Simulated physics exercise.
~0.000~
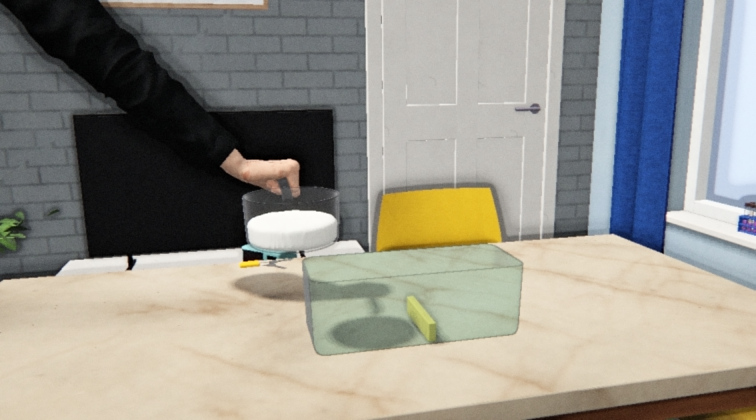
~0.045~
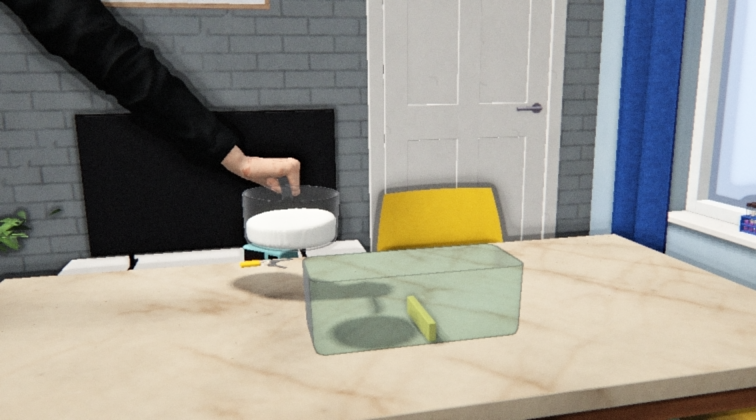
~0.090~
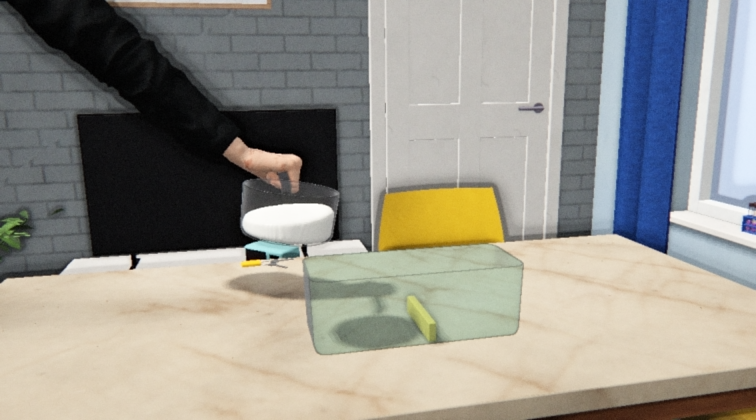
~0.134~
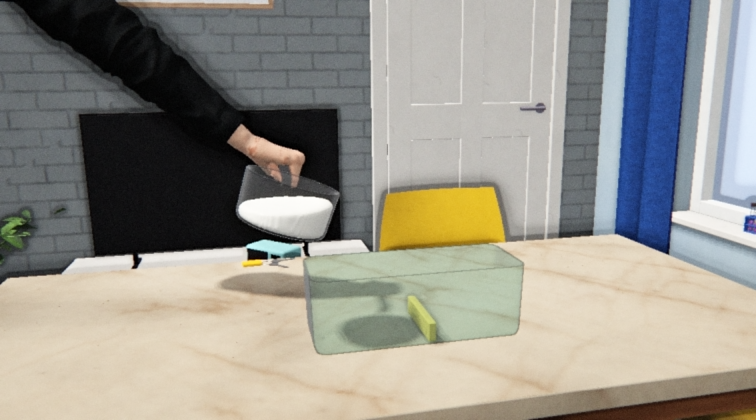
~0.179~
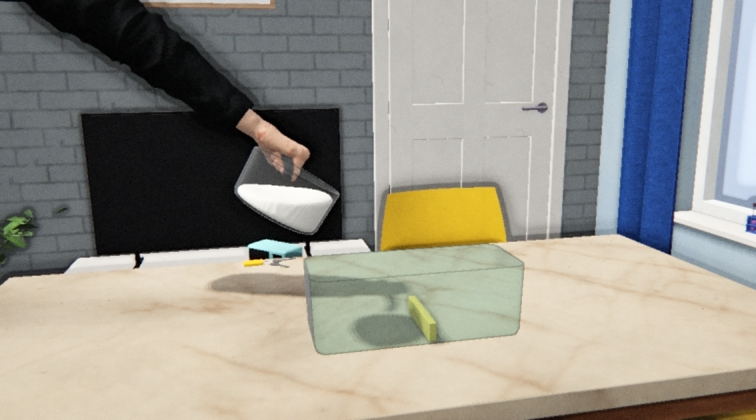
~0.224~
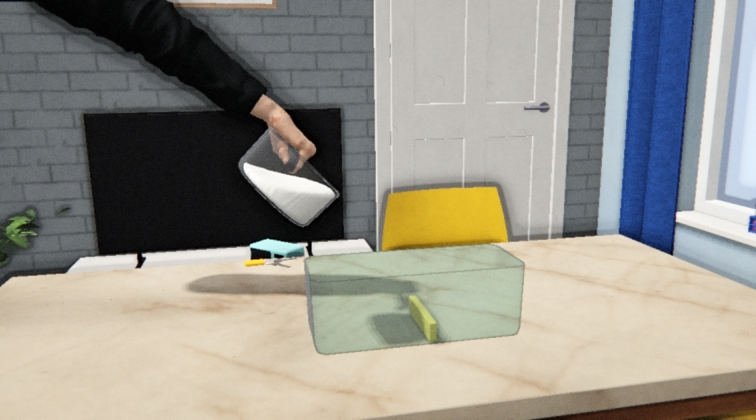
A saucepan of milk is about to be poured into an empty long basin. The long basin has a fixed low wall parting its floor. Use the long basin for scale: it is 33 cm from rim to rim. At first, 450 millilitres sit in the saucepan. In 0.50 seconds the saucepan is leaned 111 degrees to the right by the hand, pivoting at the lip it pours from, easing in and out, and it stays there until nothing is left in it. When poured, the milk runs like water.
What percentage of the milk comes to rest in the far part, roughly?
28 %.
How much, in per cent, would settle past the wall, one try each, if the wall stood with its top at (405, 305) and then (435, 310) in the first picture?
First try about 60 %, second try about 20 %.
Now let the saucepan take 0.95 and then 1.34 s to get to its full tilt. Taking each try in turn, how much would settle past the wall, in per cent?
10 then 5 %.
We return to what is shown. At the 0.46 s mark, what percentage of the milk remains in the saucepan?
Roughly 34 %.
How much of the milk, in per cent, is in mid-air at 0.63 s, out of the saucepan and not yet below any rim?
Near 12 in a hundred.
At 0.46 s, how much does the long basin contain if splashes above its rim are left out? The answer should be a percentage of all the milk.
I'd estimate some 2 percent of the liquid.
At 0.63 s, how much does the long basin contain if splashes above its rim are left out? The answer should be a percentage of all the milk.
Around 86 per cent of the whole.
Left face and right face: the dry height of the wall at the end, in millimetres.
Left about 16 mm, while the right is about 24 mm.
Then, 0.46 s in, the tilt is 109° and 33 per cent is still to pour, 2 is left of the wall and 0 right of it.
Then, 0.63 s in, the tilt is 111° and 2 per cent is still to pour, 56 is left of the wall and 29 right of it.
Then, 0.81 s in, the tilt is 111° and 0 per cent is still to pour, 62 is left of the wall and 25 right of it.
Then, 1.00 s in, the tilt is 111° and 0 per cent is still to pour, 66 is left of the wall and 27 right of it.
Finally, 66 per cent lies left of the wall, 28 right of it and 6 outside.
